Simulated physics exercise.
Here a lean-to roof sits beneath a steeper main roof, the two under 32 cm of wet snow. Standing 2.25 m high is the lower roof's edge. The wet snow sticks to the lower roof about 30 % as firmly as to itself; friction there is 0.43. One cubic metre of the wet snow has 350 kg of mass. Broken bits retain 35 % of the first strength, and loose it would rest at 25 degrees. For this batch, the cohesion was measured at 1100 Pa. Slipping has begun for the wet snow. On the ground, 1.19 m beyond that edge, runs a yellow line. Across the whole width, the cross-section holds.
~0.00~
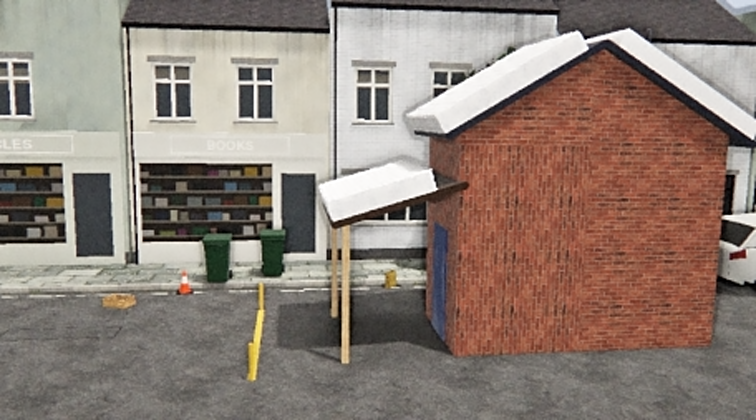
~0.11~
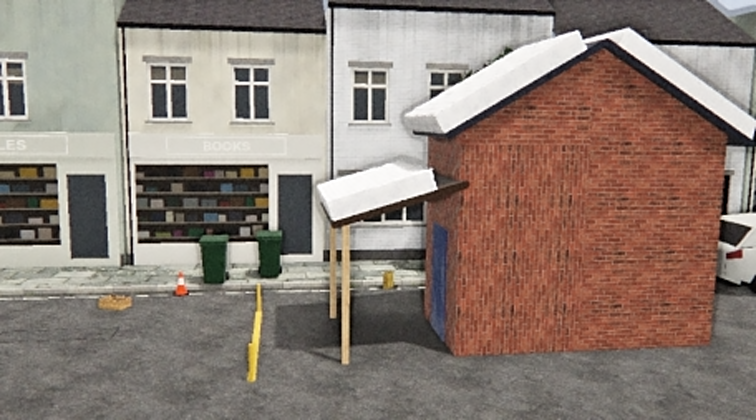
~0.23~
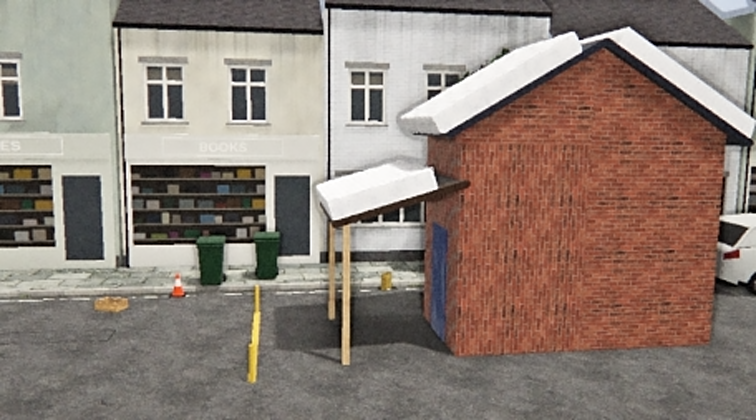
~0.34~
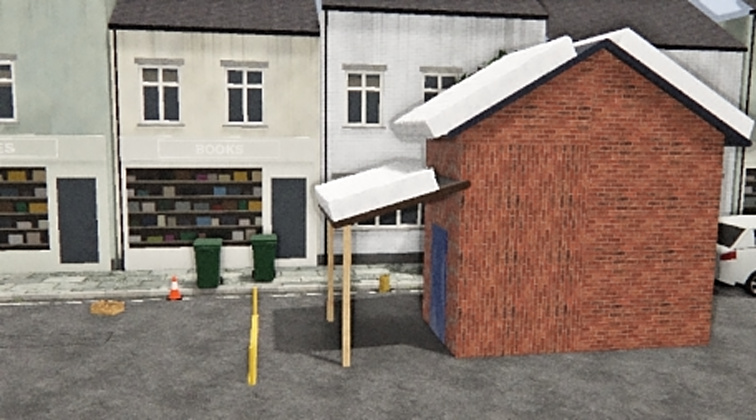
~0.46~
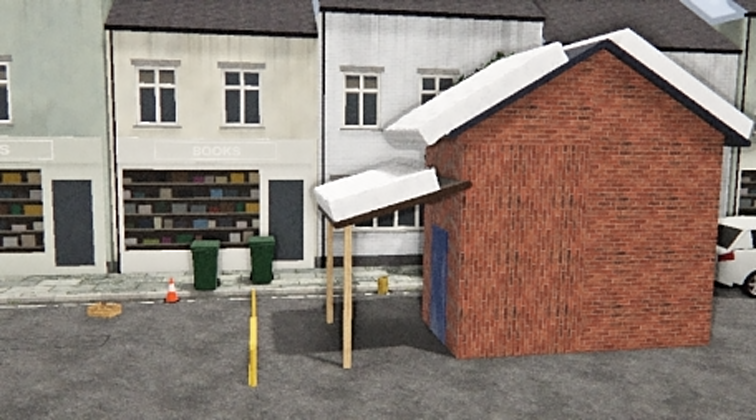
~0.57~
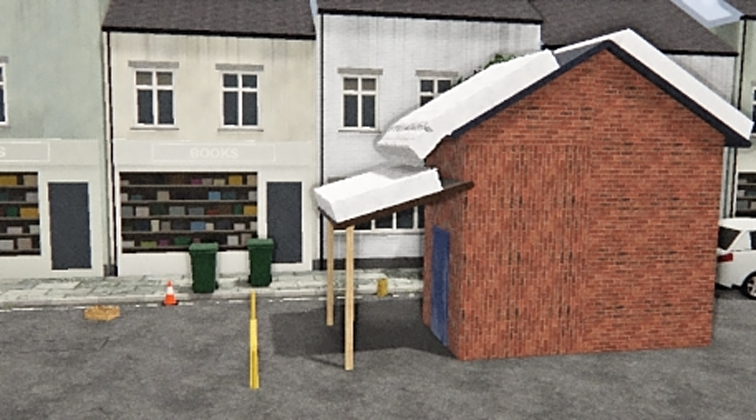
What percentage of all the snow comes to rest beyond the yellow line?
About 31 %.
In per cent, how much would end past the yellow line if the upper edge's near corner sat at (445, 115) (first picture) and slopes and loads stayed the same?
Roughly 45 per cent.
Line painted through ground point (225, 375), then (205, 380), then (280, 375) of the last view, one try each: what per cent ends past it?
One by one: 18 in a hundred, 10 in a hundred, 40 in a hundred.
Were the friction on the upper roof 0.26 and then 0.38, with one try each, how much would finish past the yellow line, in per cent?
About 12 % in the first try and about 2 % in the second.
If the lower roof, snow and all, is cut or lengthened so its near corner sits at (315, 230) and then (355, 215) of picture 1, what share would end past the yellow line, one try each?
25 %, then 35 %.
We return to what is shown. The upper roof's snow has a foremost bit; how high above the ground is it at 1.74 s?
0.4 m, more or less.
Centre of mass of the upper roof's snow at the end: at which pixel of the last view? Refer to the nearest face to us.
Around (276, 315).
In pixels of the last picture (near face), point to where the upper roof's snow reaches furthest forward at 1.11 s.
It lies at around (335, 190) in the last picture.
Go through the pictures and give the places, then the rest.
Foremost bit of the wet snow at (444, 128), in the first frame.
Foremost bit of the wet snow at (443, 128), its middle shifted 2.2 cm, in the second frame.
Foremost bit of the wet snow at (441, 111), its middle shifted 9.0 cm, 3 % of it past the upper edge, in one piece, in the third frame.
Foremost bit of the wet snow at (435, 130), its middle shifted 21 cm, 8 % of it past the upper edge, in one piece, in the fourth frame.
Foremost bit of the wet snow at (427, 132), its middle shifted 38 cm, 15 % of it past the upper edge, in one piece, in the fifth frame.
Foremost bit of the wet snow at (417, 141), its middle shifted 60 cm, 24 % of it past the upper edge, cracking, in the sixth frame.
After 1.11 s, none is below the lower edge and 0 % is past the line.
After 1.74 s, 27 % is below the lower edge and 2 % is past the line.
After 2.37 s, 61 % is below the lower edge and 25 % is past the line.
After 3.00 s, 61 % is below the lower edge and 31 % is past the line.
After 3.80 s, 61 % is below the lower edge and 31 % is past the line.
